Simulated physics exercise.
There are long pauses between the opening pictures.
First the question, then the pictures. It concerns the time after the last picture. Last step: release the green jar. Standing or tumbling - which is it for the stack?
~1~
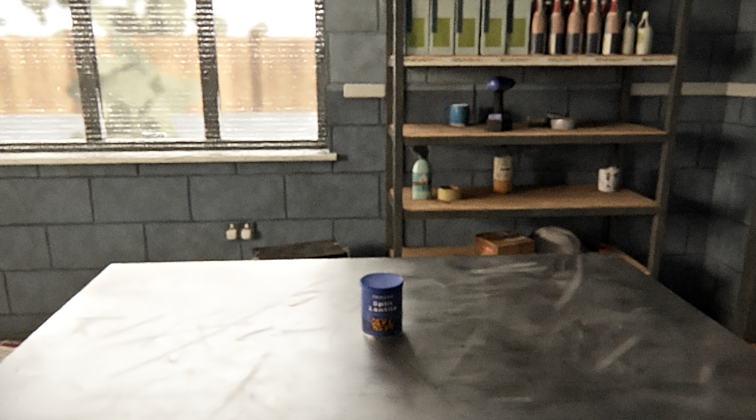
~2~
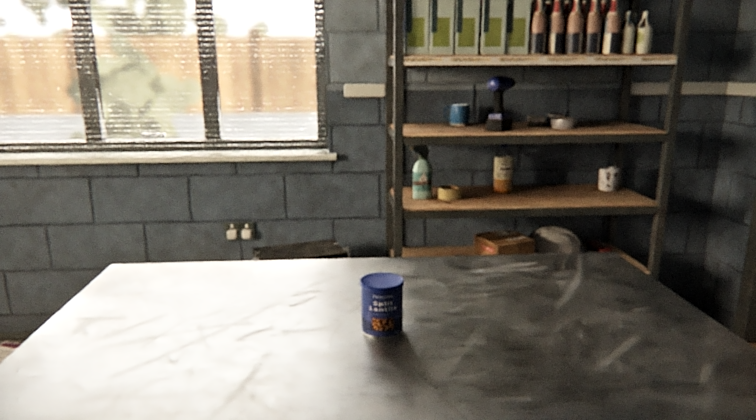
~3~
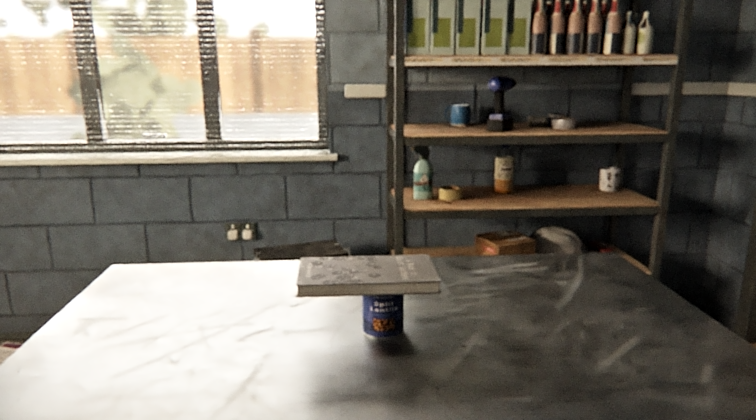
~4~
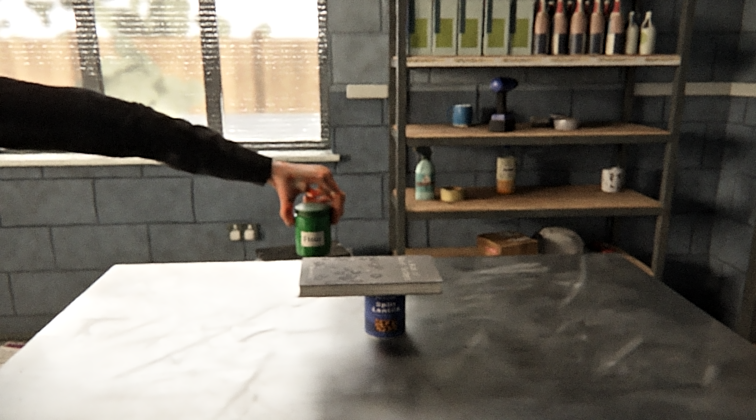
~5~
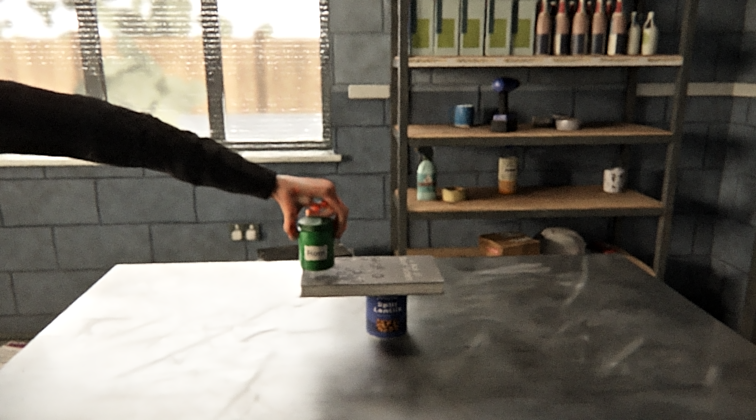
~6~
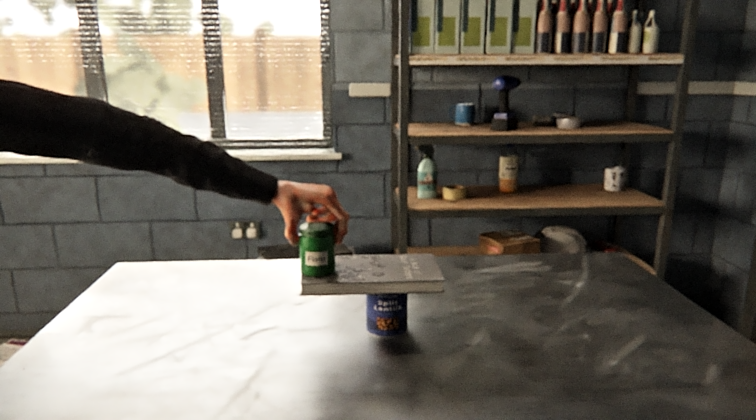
It ends up tumbling down.
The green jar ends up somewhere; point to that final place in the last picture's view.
About (275, 321).
Then, 0.30 s on from there, green jar now fallen; grey book turned 29° from how it was put.
Then, 0.40 s on from there, grey book turned 59° from how it was put.
Then, 0.60 s on from there, grey book turned 53° from how it was put.
In the end, fallen, green jar; toppled in the stack, grey book; blue tin unmoved. At the end, from the last picture's camera, green jar near (275, 321). The stack comes apart.
